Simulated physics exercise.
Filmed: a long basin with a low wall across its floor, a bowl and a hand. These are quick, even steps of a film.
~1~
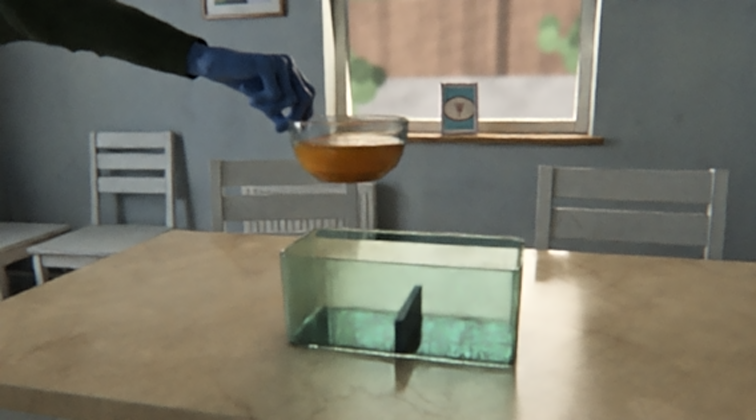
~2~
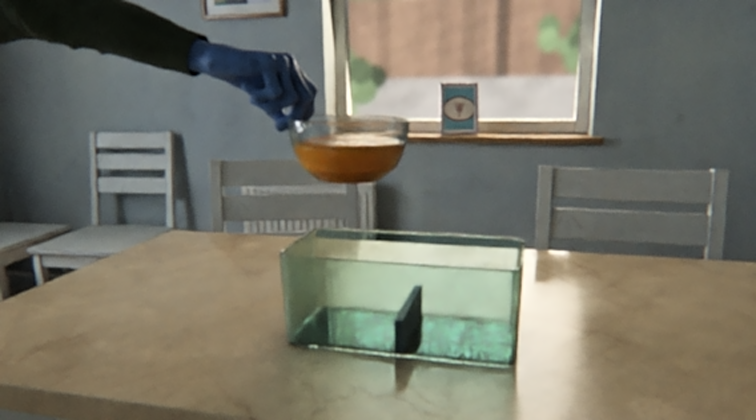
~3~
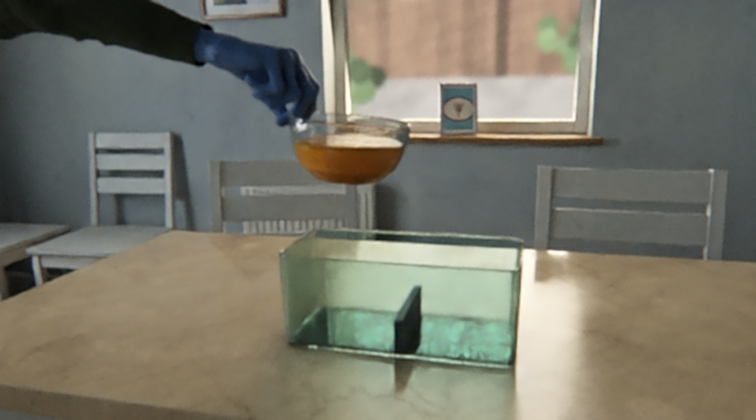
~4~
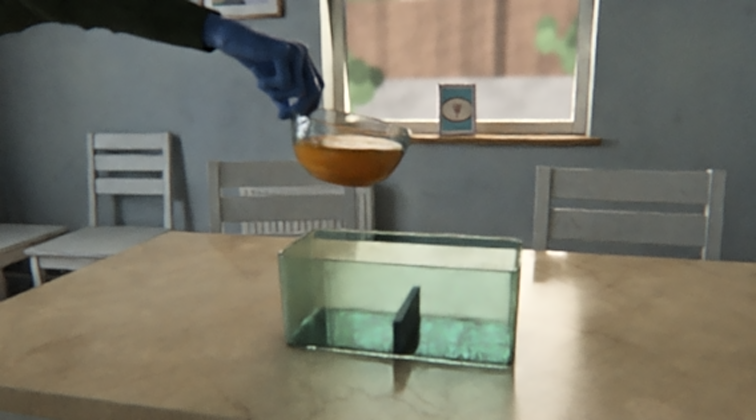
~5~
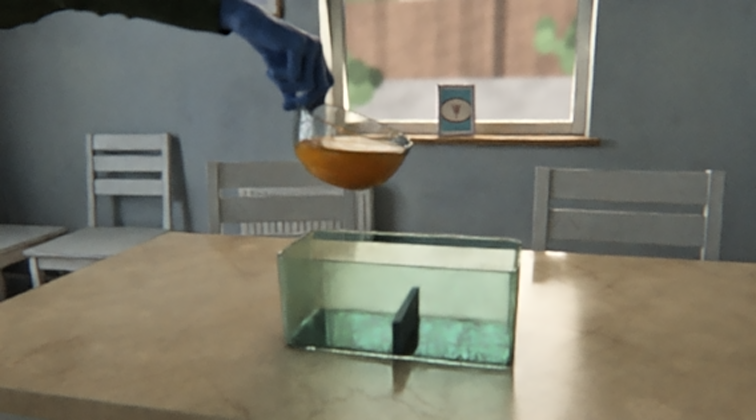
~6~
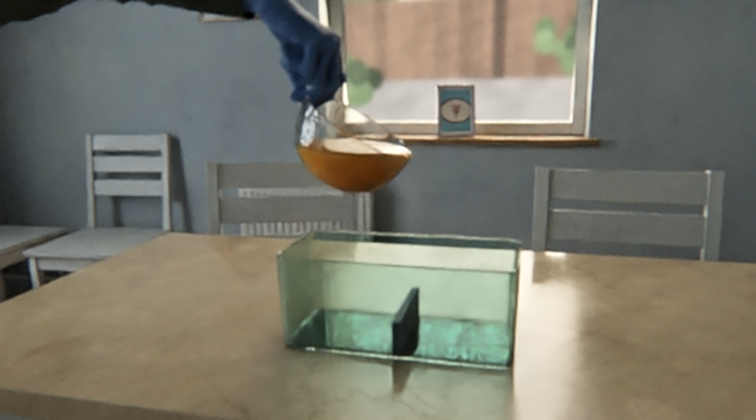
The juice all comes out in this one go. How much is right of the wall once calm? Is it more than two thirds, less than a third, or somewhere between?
More than two thirds.
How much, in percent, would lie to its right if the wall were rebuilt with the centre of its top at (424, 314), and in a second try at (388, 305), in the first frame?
55 % and 85 %, roughly.
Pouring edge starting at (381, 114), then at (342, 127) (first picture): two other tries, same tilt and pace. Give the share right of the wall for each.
About 55 per cent, then about 10 per cent.
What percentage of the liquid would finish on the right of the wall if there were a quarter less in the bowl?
I'd say roughly 75 percent.
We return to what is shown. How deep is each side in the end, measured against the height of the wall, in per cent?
On the left it is 10 per cent, on the right 50.
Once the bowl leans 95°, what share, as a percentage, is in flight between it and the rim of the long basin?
I'd put it near 40 per cent.
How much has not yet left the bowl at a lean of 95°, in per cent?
Near 20 percent is still in there.
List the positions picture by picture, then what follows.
It leans 0°; its right rim is at (407, 120); the juice meets the walls at (300, 141) and (403, 142); the long basin's rim runs from (297, 242) to (523, 255); the wall's top is at (409, 302), in the first picture.
It leans 1°; its right rim is at (407, 122); the juice meets the walls at (300, 140) and (403, 143), in the second picture.
It leans 6°; its right rim is at (408, 127); the juice meets the walls at (300, 139) and (404, 145), in the third picture.
It leans 13°; its right rim is at (409, 135); the juice meets the walls at (301, 139) and (404, 146), in the fourth picture.
It leans 22°; its right rim is at (409, 147); the juice meets the walls at (301, 140) and (406, 149), in the fifth picture.
It leans 33°; its right rim is at (409, 160); the juice meets the walls at (303, 141) and (410, 153); 1 per cent is over the edge, in the sixth picture.
A moment on, the tilt is 95° and 21 per cent is still to pour, 0 is left of the wall and 38 right of it.
Next, the tilt is 107° and 1 per cent is still to pour, 15 is left of the wall and 79 right of it.
Then the tilt is 107° and 0 per cent is still to pour, 20 is left of the wall and 79 right of it.
Later the tilt is 107° and 0 per cent is still to pour, 21 is left of the wall and 78 right of it.
In the end 21 per cent lies left of the wall, 78 right of it and 1 outside.
